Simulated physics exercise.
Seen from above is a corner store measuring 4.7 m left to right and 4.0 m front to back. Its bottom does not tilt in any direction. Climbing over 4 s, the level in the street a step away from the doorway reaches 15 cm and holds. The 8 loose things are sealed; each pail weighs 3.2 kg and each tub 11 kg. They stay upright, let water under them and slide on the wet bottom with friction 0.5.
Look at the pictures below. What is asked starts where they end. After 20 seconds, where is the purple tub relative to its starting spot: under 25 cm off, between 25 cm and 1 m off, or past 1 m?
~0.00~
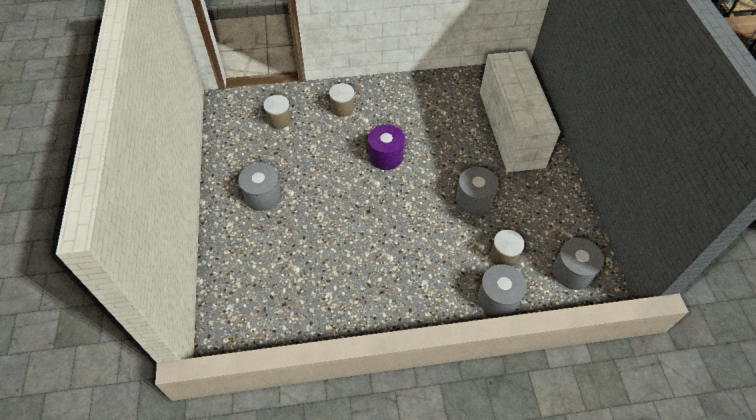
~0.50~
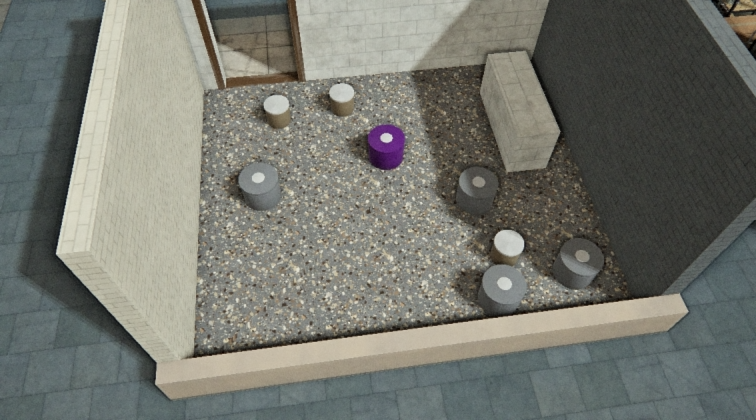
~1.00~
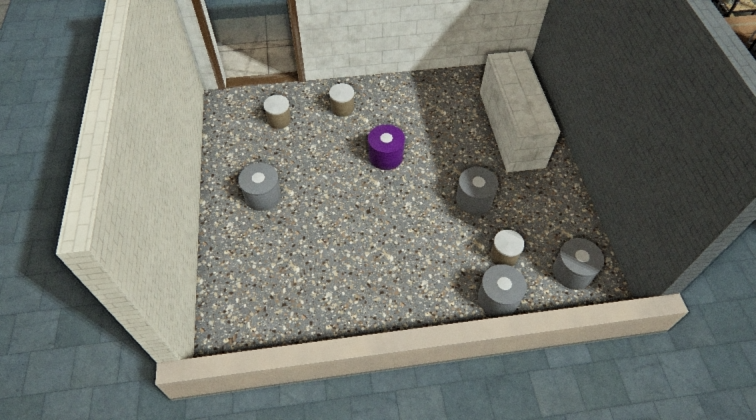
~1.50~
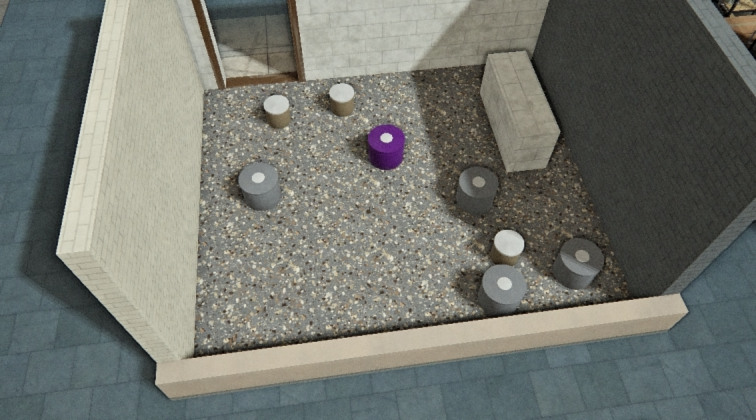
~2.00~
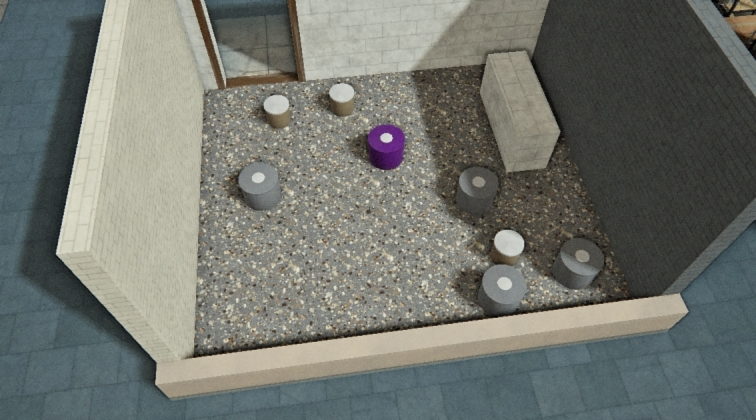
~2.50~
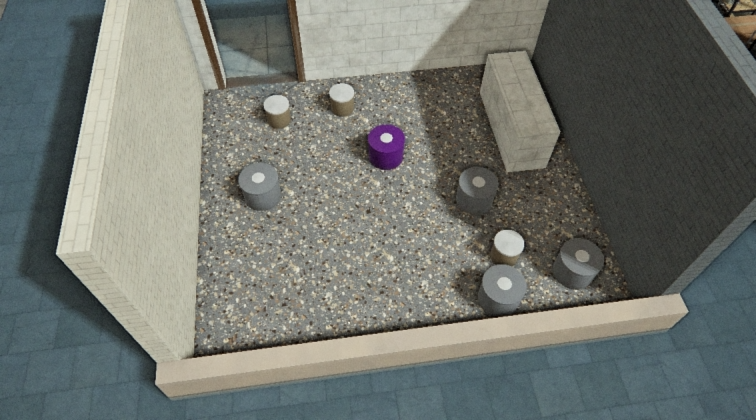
Under 25 cm off.
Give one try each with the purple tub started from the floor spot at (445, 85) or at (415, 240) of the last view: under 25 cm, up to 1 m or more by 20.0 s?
A long trip, then a long trip.
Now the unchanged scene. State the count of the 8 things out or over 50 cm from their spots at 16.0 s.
4.
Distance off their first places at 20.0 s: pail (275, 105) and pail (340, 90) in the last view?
First 400 cm, then 100 cm.
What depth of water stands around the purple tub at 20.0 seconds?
Somewhere close to 5 cm.
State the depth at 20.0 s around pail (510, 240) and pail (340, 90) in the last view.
I'd put it at 8 cm and 4 cm respectively.
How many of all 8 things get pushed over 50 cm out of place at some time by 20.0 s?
All told, that gives 6.
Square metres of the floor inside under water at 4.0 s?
Somewhere around 2.5 m2, roughly.
After 4.0 s the purple tub is near (386, 138), 0.0 m from its start, aground; 0 afloat.
After 9.0 s the purple tub is near (386, 138), 0.0 m from its start, aground; 0 afloat.
After 16.0 s the purple tub is near (386, 138), 0.0 m from its start, aground; 5 afloat.
After 20.0 s the purple tub is near (386, 138), 0.0 m from its start, aground; 7 afloat.
